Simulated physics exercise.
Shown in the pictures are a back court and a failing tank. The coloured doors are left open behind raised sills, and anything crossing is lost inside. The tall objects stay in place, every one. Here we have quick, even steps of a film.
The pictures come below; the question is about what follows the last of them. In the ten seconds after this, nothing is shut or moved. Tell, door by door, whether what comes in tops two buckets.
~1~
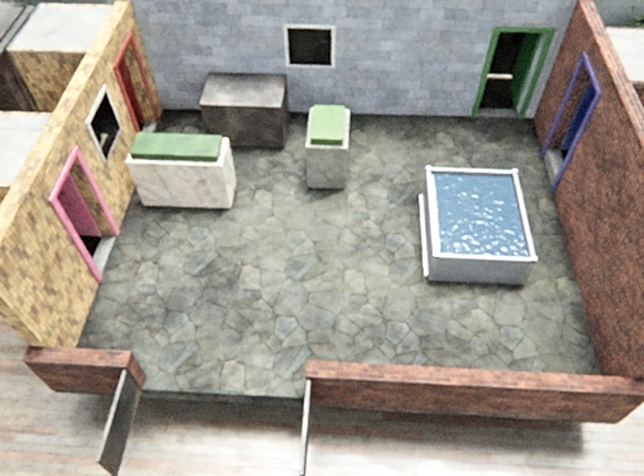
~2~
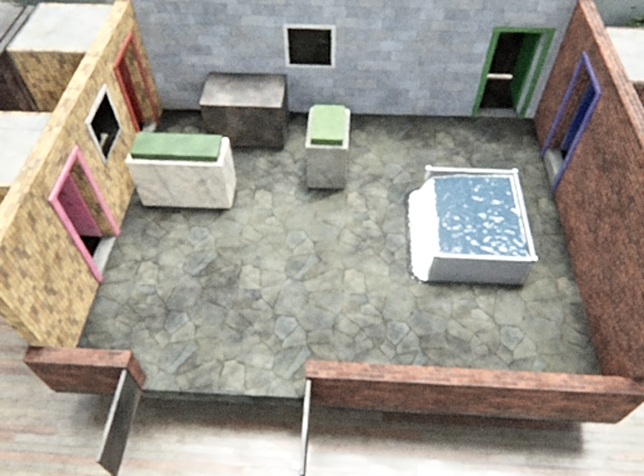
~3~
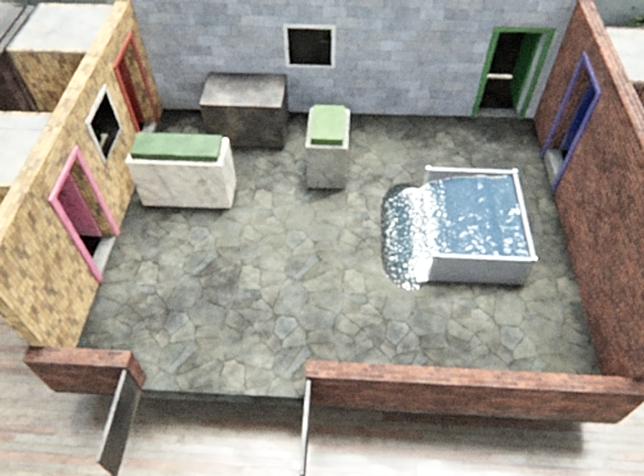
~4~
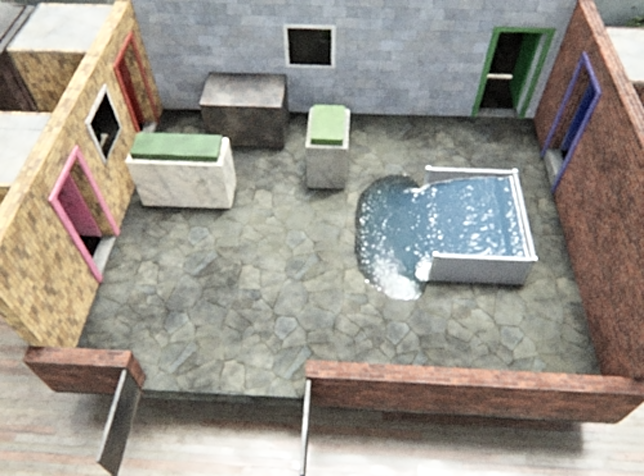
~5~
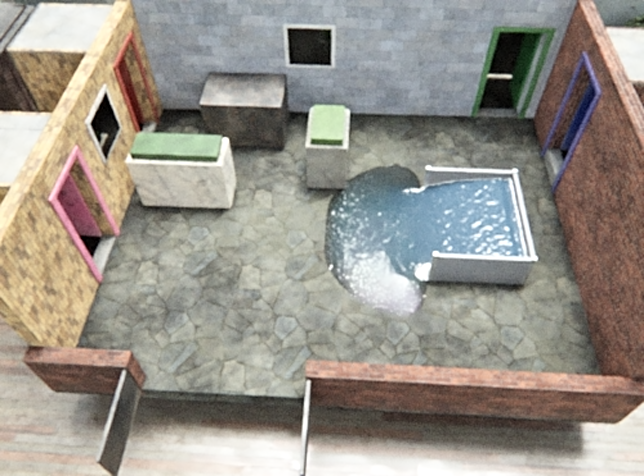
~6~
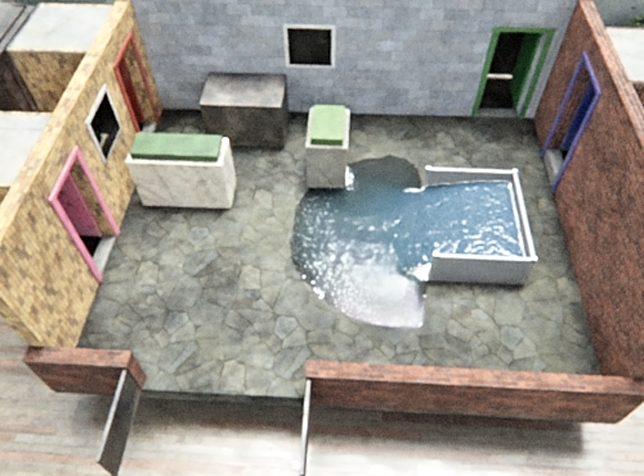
In turn, the red door keeps to two buckets or fewer; the blue door keeps to two buckets or fewer; the green door keeps to two buckets or fewer; the pink door tops two buckets.
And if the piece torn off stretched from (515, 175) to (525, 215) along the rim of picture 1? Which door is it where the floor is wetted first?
The door marked blue.
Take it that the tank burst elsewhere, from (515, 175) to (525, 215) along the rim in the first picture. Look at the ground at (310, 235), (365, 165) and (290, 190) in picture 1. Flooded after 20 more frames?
Going in your order, I'd say still bare, then still bare, then still bare.
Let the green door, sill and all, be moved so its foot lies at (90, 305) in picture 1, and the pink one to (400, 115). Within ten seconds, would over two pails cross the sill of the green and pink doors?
Green: Exceeds the limit. Pink: Falls short.
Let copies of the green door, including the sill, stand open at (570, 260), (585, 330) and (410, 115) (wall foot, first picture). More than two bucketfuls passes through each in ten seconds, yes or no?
Door by door: Ends up below, ends up below, ends up below.
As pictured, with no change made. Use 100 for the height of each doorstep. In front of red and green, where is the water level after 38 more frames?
Close to 50 per cent for the first one and close to 30 per cent for the second.
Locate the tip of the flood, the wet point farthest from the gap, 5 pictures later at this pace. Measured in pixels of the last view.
Front's tip: Near (169, 227).
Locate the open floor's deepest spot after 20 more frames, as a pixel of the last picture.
Estimated pixel: (80, 338).
A moment on, water covers 30 % of the floor; the red door not reached, the blue door not reached, the green door not reached, the pink door not reached.
Next, water covers 50 % of the floor; the red door not reached, the blue door not reached, the green door not reached, the pink door under two buckets in.
Then, water covers 60 % of the floor; the red door wet at the sill, nothing in, the blue door not reached, the green door not reached, the pink door far over two buckets in.
Later, water covers 65 % of the floor; the red door under two buckets in, the blue door not reached, the green door wet at the sill, nothing in, the pink door far over two buckets in.
In the end, water covers 65 % of the floor; the red door under two buckets in, the blue door wet at the sill, nothing in, the green door wet at the sill, nothing in, the pink door far over two buckets in.
